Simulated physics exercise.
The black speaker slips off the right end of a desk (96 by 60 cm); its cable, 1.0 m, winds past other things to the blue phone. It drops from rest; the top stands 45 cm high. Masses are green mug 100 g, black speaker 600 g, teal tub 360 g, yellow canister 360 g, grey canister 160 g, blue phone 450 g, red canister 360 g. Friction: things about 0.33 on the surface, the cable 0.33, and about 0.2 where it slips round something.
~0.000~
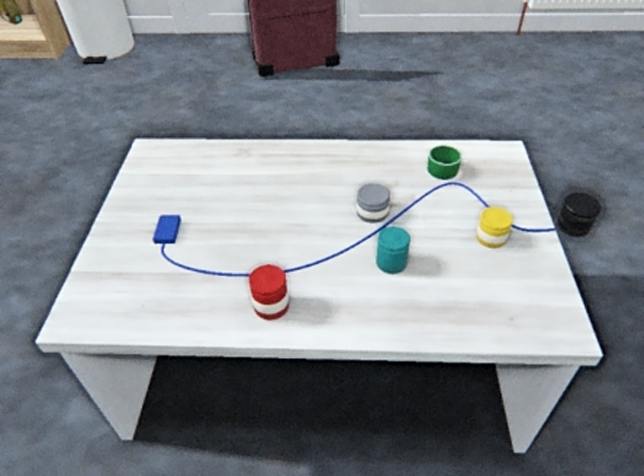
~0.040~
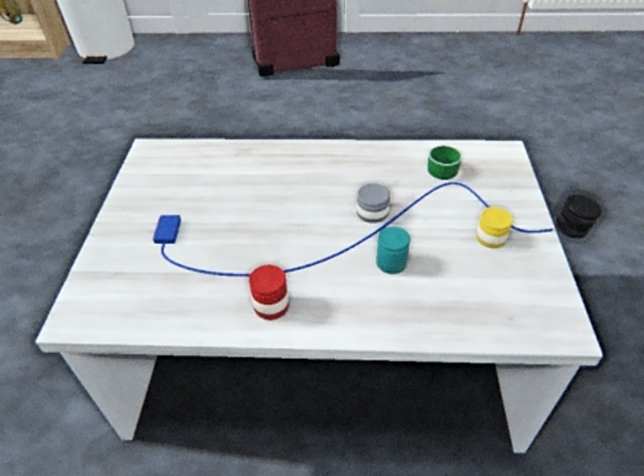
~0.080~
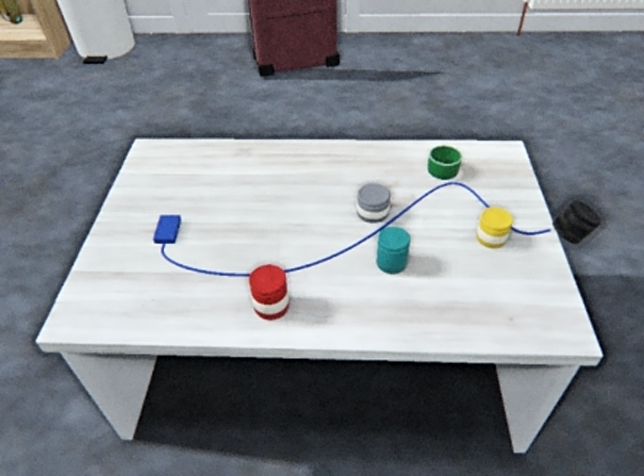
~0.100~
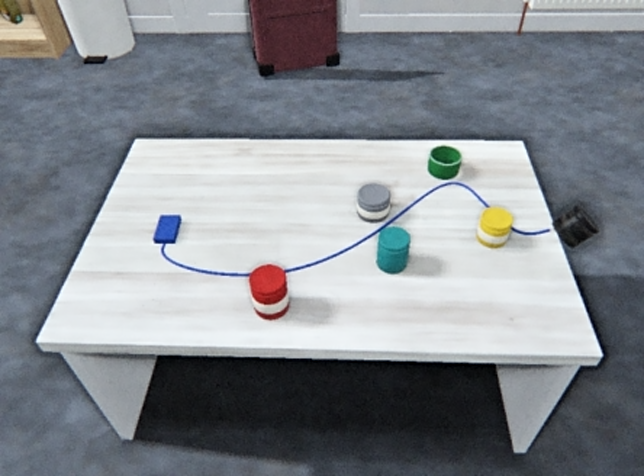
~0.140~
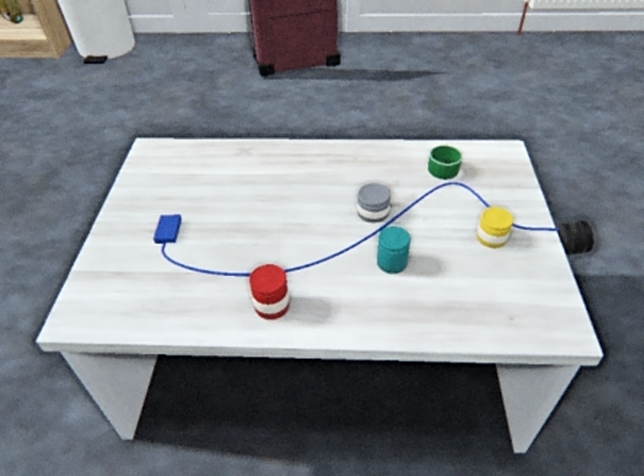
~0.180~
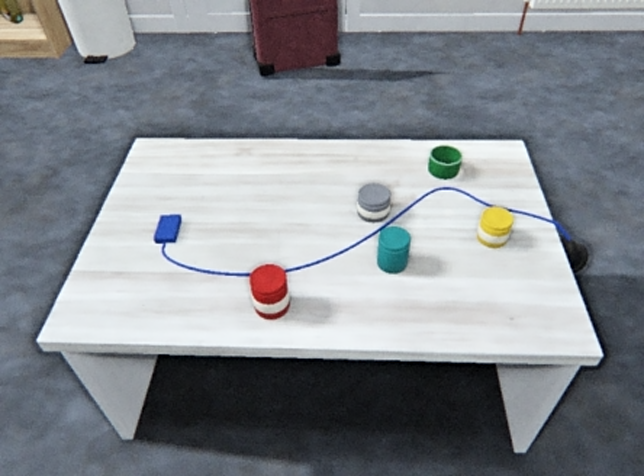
At the start, a black object sits at the right edge of a white table, with a blue cable curving past several colored containers to a small blue object at left. The black object tilts and drops beside the edge, and the cable's right end shifts and straightens while everything else stays still.
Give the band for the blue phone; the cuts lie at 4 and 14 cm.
The blue phone reaches the top band.
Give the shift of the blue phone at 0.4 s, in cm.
About 16 cm.
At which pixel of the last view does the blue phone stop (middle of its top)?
Near (353, 218).
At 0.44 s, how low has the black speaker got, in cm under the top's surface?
Some 40 cm.
After 0.4 s, the cable's tail end at (261, 215); blue phone 16 cm off its start, black speaker over the edge.
After 0.7 s, the cable's tail end at (364, 215); blue phone 37 cm off its start, black speaker over the edge, grey canister 3 cm off its start.
After 0.9 s, the cable's tail end at (368, 216); blue phone 38 cm off its start at (353, 218), grey canister 9 cm off its start at (414, 180), black speaker over the edge.
After 1.2 s, the cable's tail end at (368, 216); blue phone 38 cm off its start, grey canister 9 cm off its start, black speaker over the edge.
After 2.4 s, the cable's tail end at (368, 216); blue phone 38 cm off its start at (353, 218), grey canister 9 cm off its start at (414, 180), black speaker over the edge.
